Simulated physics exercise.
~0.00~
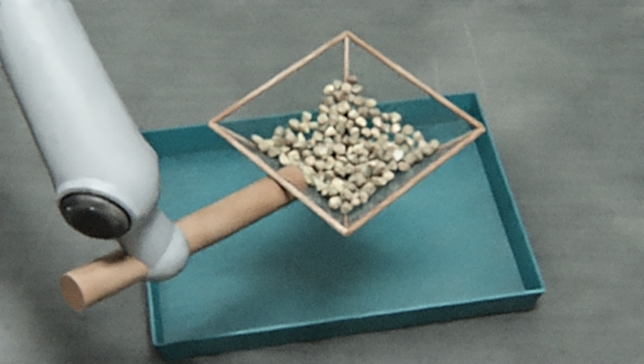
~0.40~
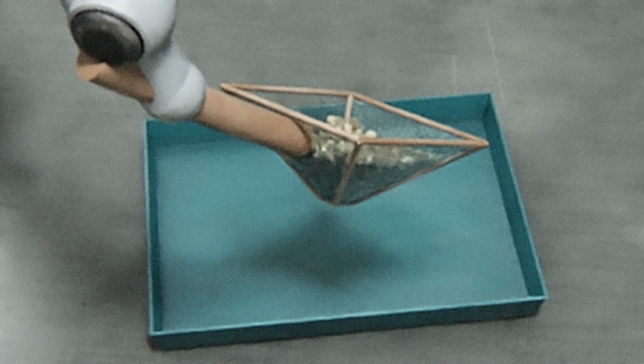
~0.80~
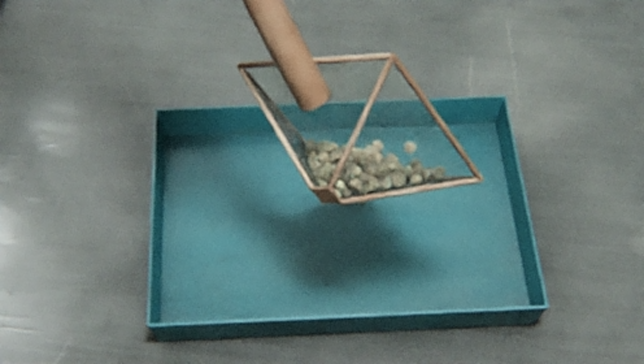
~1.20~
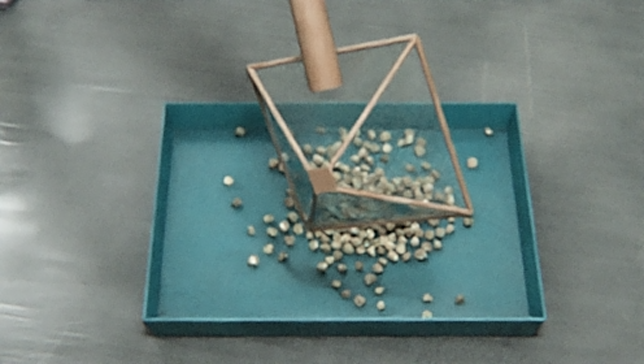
The footage shows a robot arm holding a clear, copper-edged scoop of pale grit pieces above a teal tray, then steadily tilting it further until the pieces pour out, leaving them scattered across the tray beneath the tipped scoop.
